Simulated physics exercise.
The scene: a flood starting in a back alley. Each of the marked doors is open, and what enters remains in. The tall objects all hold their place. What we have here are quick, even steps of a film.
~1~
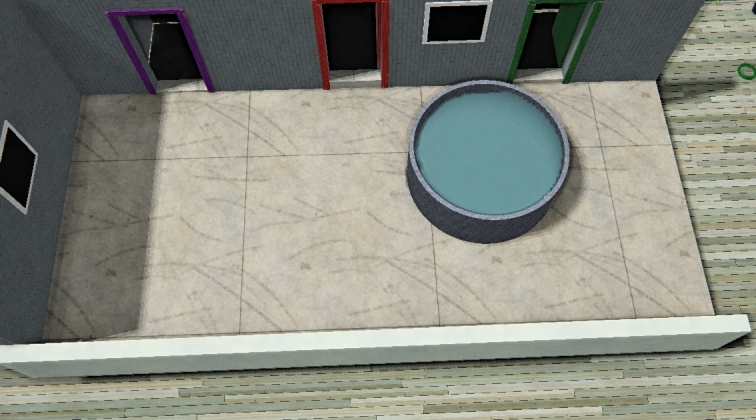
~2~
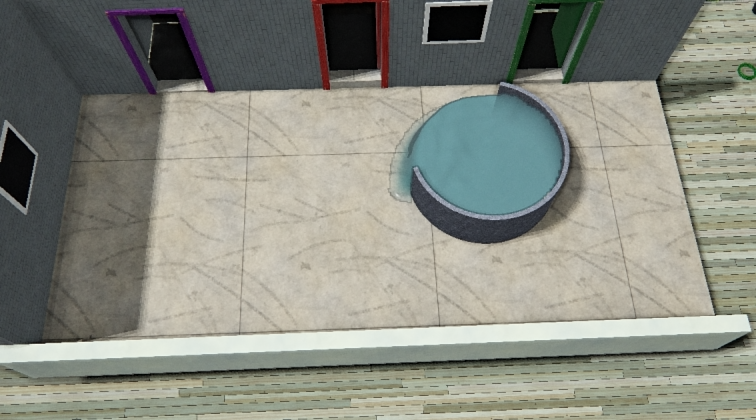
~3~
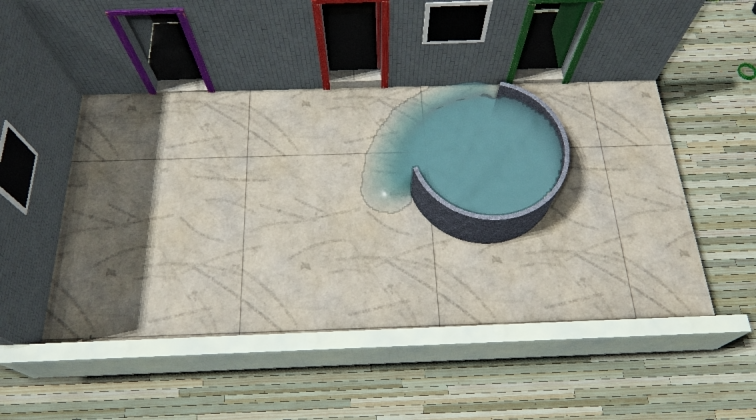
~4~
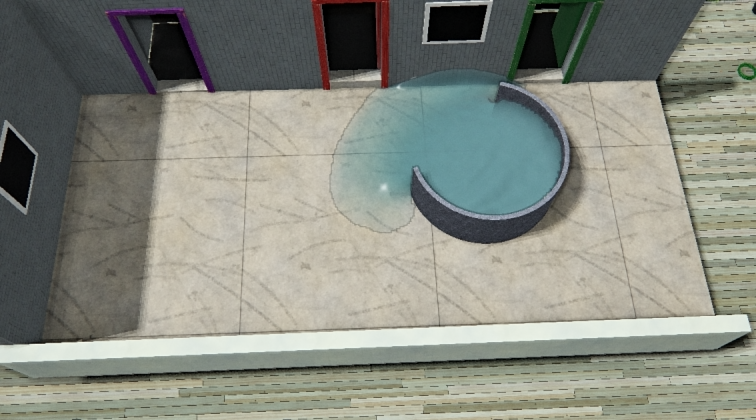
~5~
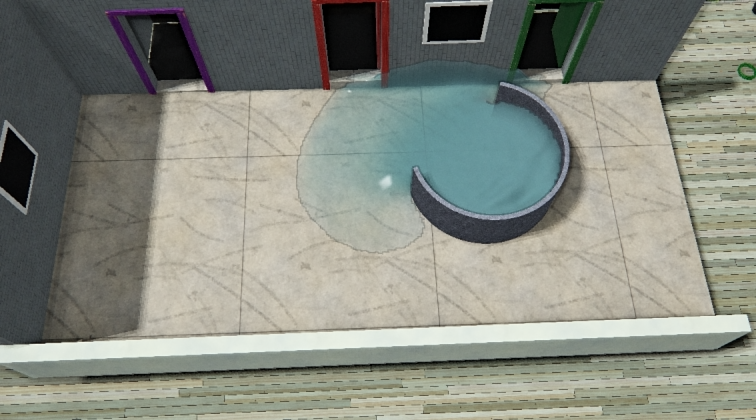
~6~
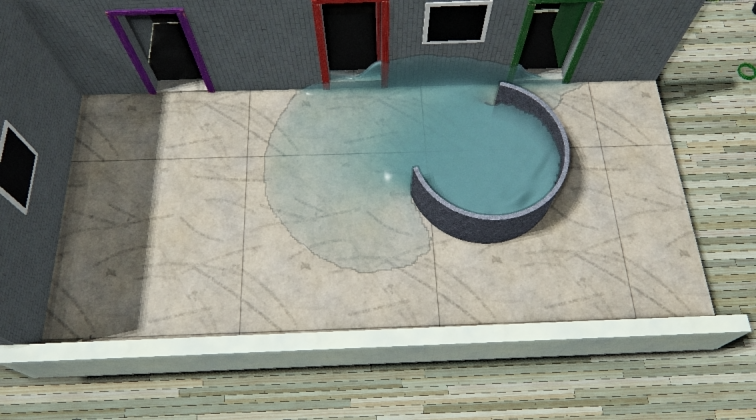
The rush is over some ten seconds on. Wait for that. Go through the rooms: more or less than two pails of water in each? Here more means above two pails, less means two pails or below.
Green door: Less; purple door: More; red door: More.
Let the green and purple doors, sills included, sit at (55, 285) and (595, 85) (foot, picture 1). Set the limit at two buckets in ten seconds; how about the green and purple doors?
As it turns out, the green door spills past but the purple door keeps clear.
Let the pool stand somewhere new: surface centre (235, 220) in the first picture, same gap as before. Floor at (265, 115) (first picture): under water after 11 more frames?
Outcome at that point: Waterlogged.
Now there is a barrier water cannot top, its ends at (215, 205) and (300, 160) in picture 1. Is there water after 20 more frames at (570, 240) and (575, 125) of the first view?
The first point ends up spared and the second ends up swamped.
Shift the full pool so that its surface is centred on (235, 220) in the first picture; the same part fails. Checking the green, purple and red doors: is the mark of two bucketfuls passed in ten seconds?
Green misses the limit, purple tops the limit and red misses the limit.
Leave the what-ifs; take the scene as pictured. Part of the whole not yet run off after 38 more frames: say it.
Estimate: 84 per cent.
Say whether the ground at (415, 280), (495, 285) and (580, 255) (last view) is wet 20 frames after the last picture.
First spot not wet, second not wet, third not wet.
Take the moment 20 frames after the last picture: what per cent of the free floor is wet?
My guess is around 65 in a hundred.
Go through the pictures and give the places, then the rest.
Still water in the round pool at (488, 149), in the first frame.
The front is at a hidden place, out from the gap on the round pool's far side, in the second frame.
The front is at (370, 200), out from the gap on the round pool's far side, in the third frame.
Water pours out on the round pool's far side and has run to (359, 220), in the fourth frame.
Water pours out on the round pool's far side and has run to (315, 215), in the fifth frame.
The front is at (281, 213), out from the gap on the round pool's far side, in the sixth frame.
A moment on, water covers 45 % of the floor; the green door under two buckets in, the purple door wet at the sill, nothing in, the red door under two buckets in.
Next, water covers 55 % of the floor; the green door under two buckets in, the purple door under two buckets in, the red door over two buckets in.
Then, water covers 65 % of the floor; the green door under two buckets in, the purple door over two buckets in, the red door over two buckets in.
Later, water covers 75 % of the floor; the green door under two buckets in, the purple door over two buckets in, the red door over two buckets in.
In the end, water covers 95 % of the floor; the green door under two buckets in, the purple door far over two buckets in, the red door over two buckets in.
